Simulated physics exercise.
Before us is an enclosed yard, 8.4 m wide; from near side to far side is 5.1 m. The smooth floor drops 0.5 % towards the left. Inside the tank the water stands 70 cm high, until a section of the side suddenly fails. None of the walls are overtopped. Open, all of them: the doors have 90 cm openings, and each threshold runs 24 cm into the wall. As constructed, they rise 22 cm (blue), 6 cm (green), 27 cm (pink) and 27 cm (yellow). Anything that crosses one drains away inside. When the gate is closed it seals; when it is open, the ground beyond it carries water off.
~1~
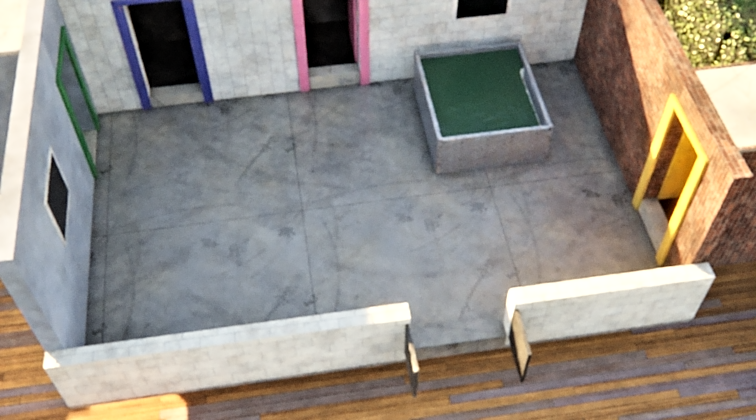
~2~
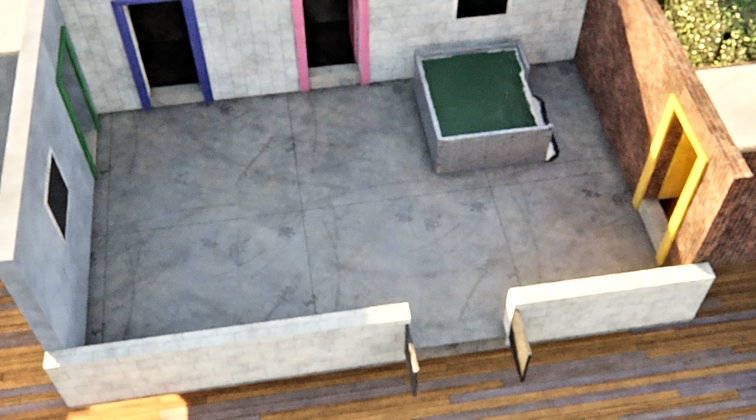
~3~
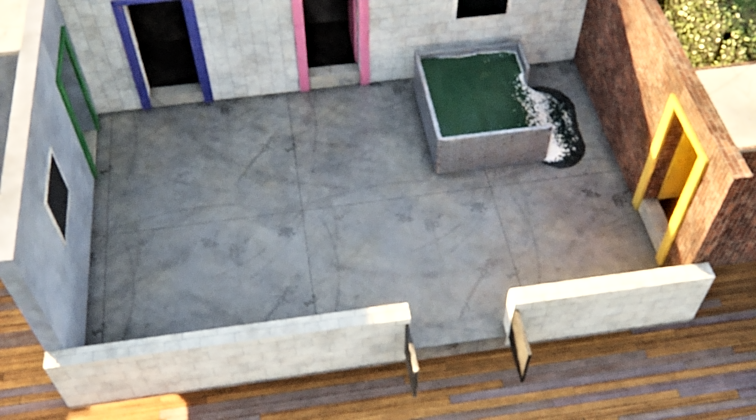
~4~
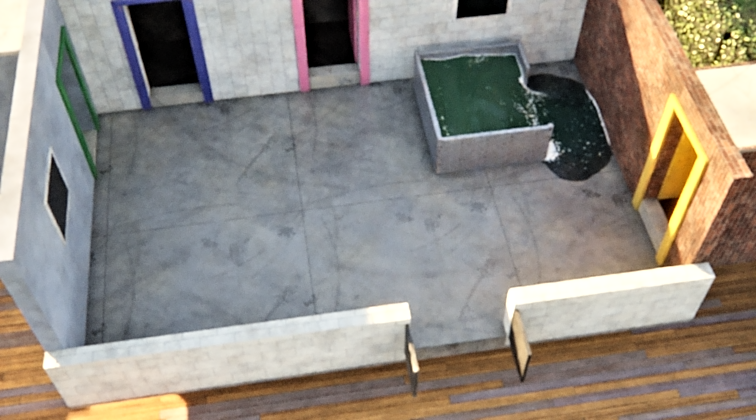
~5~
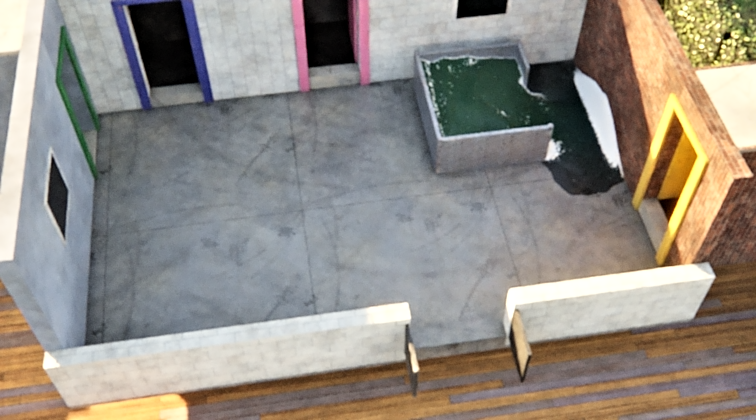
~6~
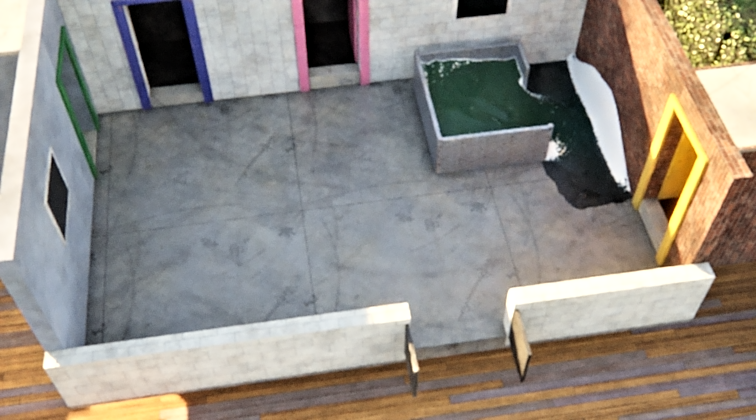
At the start, a walled tank of dark green water stands still in an enclosed grey yard with blue, pink, green and yellow doorways. Its right side breaks open and water pours through the gap with white froth, then spreads across the floor to the brick wall and along it toward the yellow doorway.
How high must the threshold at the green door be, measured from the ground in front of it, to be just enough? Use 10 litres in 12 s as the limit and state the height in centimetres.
About 6.5 cm.
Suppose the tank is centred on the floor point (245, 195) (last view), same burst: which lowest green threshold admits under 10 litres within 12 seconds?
With that change, some 7.0 centimetres.
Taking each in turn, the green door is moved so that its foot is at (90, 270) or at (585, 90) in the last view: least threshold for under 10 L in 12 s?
About 7.5 cm for the first and 39 cm for the second.
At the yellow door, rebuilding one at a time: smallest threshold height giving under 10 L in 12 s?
Yellow: 10.5 cm.
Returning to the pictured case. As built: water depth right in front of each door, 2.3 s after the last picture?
Depth (cm): Blue 0 / green 0 / pink 6 / yellow 9.
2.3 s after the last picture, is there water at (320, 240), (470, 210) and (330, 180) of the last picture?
First bone-dry, second bone-dry, third bone-dry.
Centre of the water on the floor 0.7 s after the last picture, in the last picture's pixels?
The water is centred around (523, 126) in the last picture's pixels.
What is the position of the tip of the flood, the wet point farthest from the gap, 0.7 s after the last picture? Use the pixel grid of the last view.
Roughly at (664, 287) in the last view.
Then, 0.7 s after the last picture water covers 10 % of the floor, deepest (49 cm) near (596, 126); it has not reached the green door.
Then, 2.3 s after the last picture water covers 35 % of the floor, deepest (30 cm) near (525, 81); it has not reached the green door.
Then, 11.3 s after the last picture water covers 95 % of the floor, deepest (8 cm) near (94, 205); 8 cm at the green door, 15 litres in over its 6 cm threshold.
At the green door as built, the water peaked near 9 cm, 10.3 s after the last picture.
With a threshold of 6 cm, 15 litres would have come in within the 12 s; with 8 cm, 2 litres. So under 10 litres takes about 6.5 cm.
